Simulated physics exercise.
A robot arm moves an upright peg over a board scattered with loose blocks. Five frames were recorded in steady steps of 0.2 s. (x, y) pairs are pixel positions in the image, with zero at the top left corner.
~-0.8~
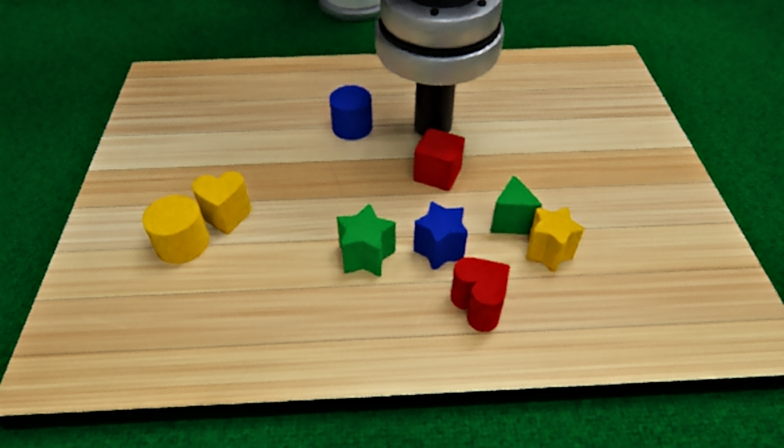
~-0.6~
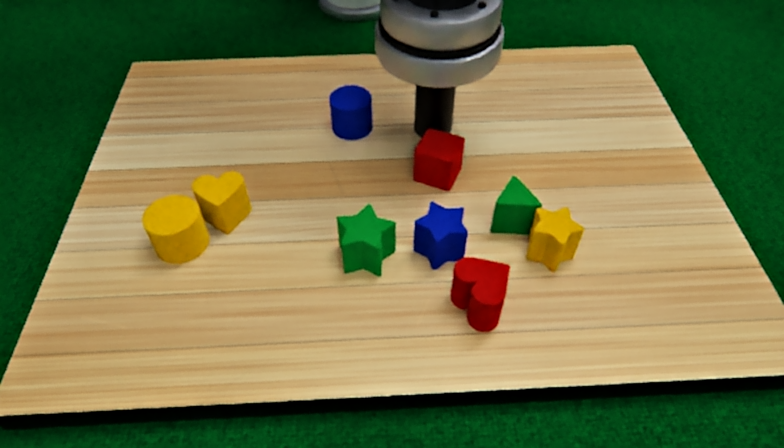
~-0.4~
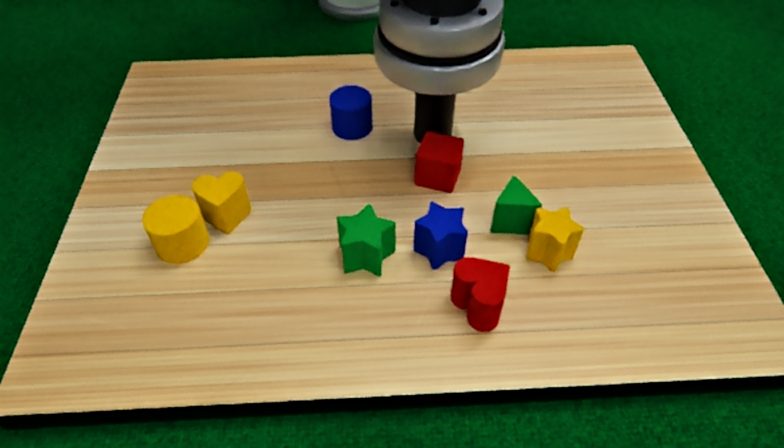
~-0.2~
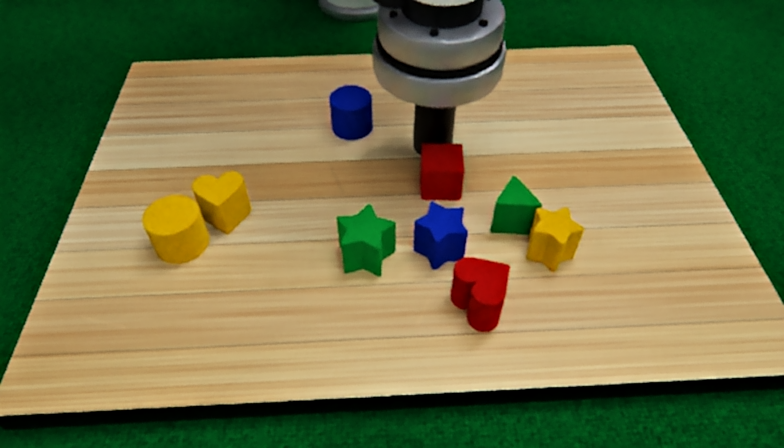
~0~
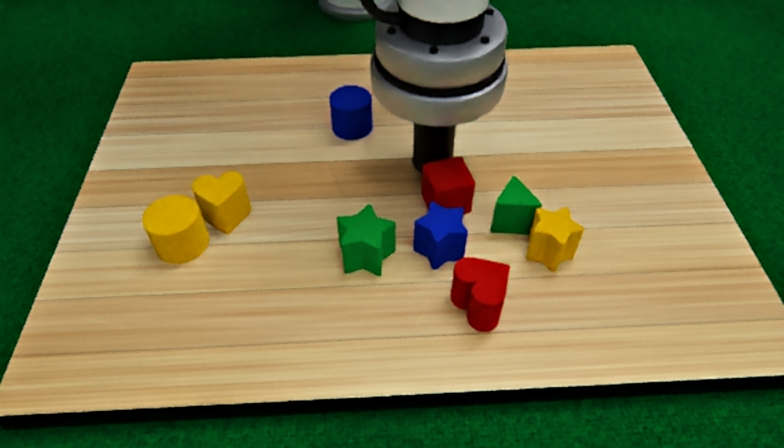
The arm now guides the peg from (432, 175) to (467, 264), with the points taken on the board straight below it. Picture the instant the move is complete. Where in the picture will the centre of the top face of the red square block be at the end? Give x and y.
Expect it around (510, 262).
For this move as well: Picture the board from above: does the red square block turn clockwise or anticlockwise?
The block spins anticlockwise.
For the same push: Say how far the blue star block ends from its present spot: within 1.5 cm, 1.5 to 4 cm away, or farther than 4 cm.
The largest band: Over 4 cm.
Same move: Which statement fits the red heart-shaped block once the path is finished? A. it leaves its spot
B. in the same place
Choice A: It leaves its spot.
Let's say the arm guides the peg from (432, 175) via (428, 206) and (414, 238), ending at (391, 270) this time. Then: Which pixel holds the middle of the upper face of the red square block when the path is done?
In the picture, that point is around (468, 208).
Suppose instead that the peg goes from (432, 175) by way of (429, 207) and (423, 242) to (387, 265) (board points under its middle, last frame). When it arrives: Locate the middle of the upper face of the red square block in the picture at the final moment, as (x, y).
Pixel (477, 214).
The first path, step by step. One third of the way, peg (443, 191); blue star block (444, 233), turned 25° clockwise; red square block (465, 202).
Two thirds of the way, peg (456, 221); blue star block (442, 246), turned 45° clockwise; red square block (486, 233), turned 15° anticlockwise.
At the end, peg (468, 253); blue star block (437, 263), turned 85° clockwise; red square block (510, 262), turned 35° anticlockwise; red heart-shaped block (493, 298), turned 25° clockwise; green triangular block in place.
